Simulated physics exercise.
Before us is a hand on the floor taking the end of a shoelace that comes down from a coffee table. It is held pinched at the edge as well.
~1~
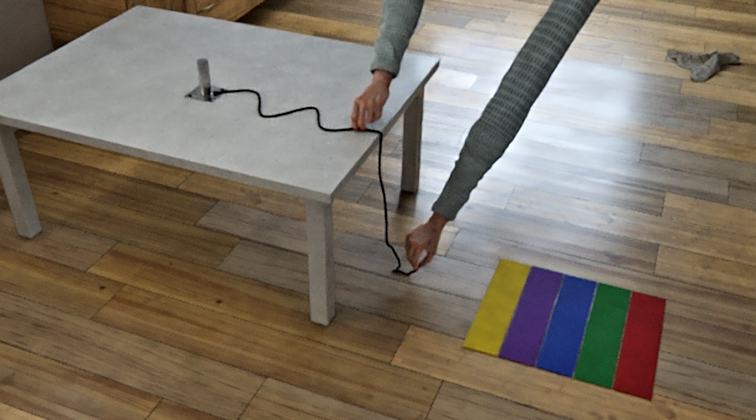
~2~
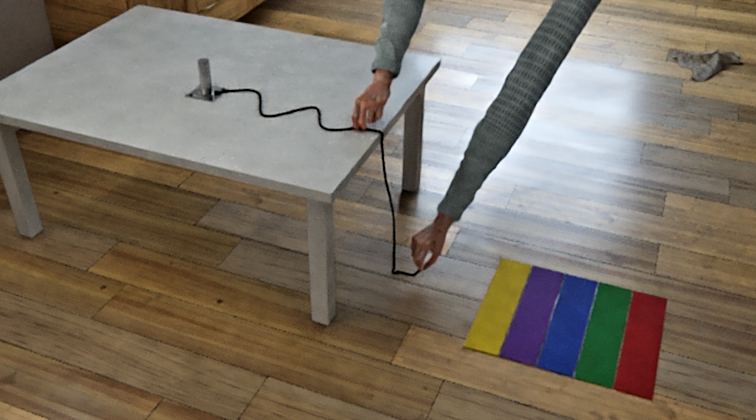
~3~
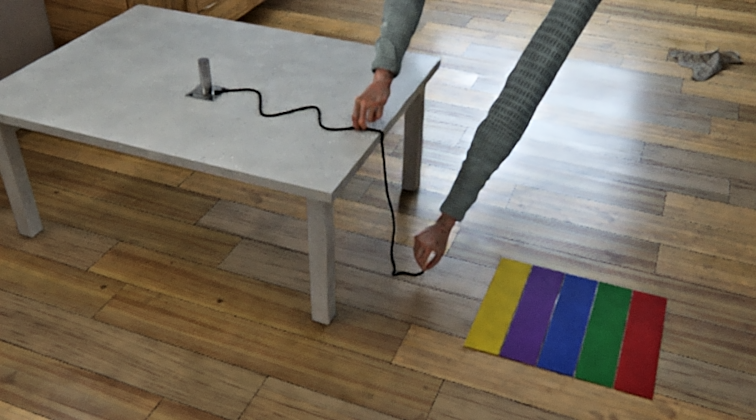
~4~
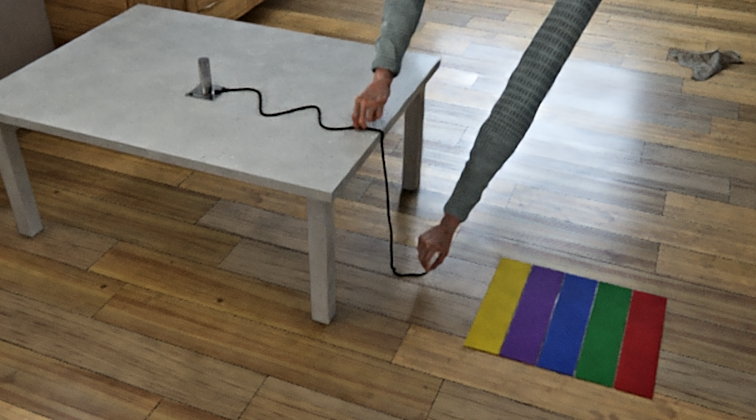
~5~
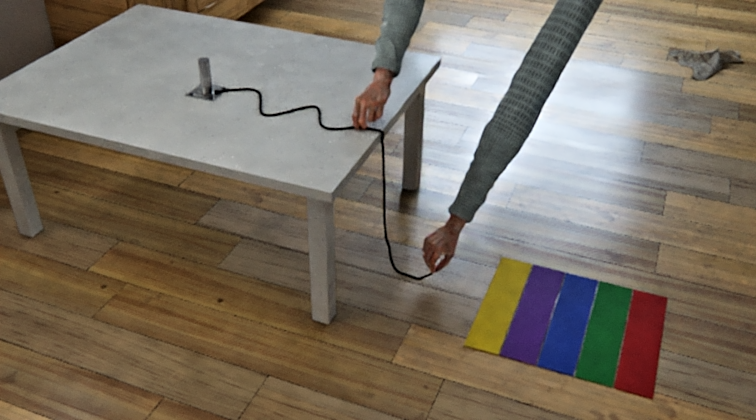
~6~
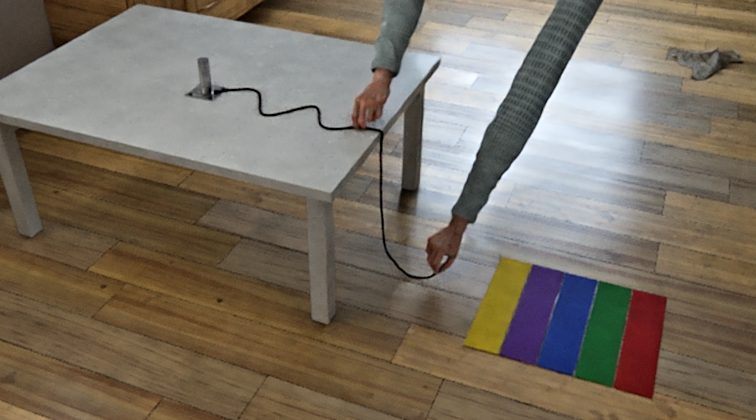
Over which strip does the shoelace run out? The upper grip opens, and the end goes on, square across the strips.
Over the green strip.
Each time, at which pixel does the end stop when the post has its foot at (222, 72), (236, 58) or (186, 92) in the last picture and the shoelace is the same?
Taking the tries in turn, you get (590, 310), (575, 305) and (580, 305).
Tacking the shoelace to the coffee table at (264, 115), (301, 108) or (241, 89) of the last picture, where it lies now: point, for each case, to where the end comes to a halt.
Estimated spots in sequence: (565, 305), (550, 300), (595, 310).
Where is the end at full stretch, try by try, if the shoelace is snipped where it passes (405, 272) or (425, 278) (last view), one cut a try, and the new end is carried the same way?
First try: Near (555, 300). Second try: Near (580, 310).
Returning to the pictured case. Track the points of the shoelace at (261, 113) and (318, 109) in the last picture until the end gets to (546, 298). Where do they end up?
(295, 112) for the first, (353, 126) for the second.
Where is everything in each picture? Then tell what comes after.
In the first picture, end (418, 267); yellow (487, 333); purple (523, 343); blue (559, 353); green (597, 364); red (636, 375).
In the second picture, end (424, 268); shoelace through (249, 90) (273, 116) (320, 121) (380, 134) (390, 200) (394, 258).
In the third picture, end (427, 268).
In the fourth picture, end (430, 269); shoelace through (249, 89) (273, 115) (320, 120) (380, 133) (388, 199) (392, 257).
In the fifth picture, end (436, 270).
In the sixth picture, end (439, 271); shoelace through (248, 89) (273, 115) (319, 120) (380, 133) (381, 197) (389, 256).
Soon after, end near (546, 298); over purple.
Then, end near (583, 308); over blue.
At full stretch, end near (605, 314); over green. Over green.
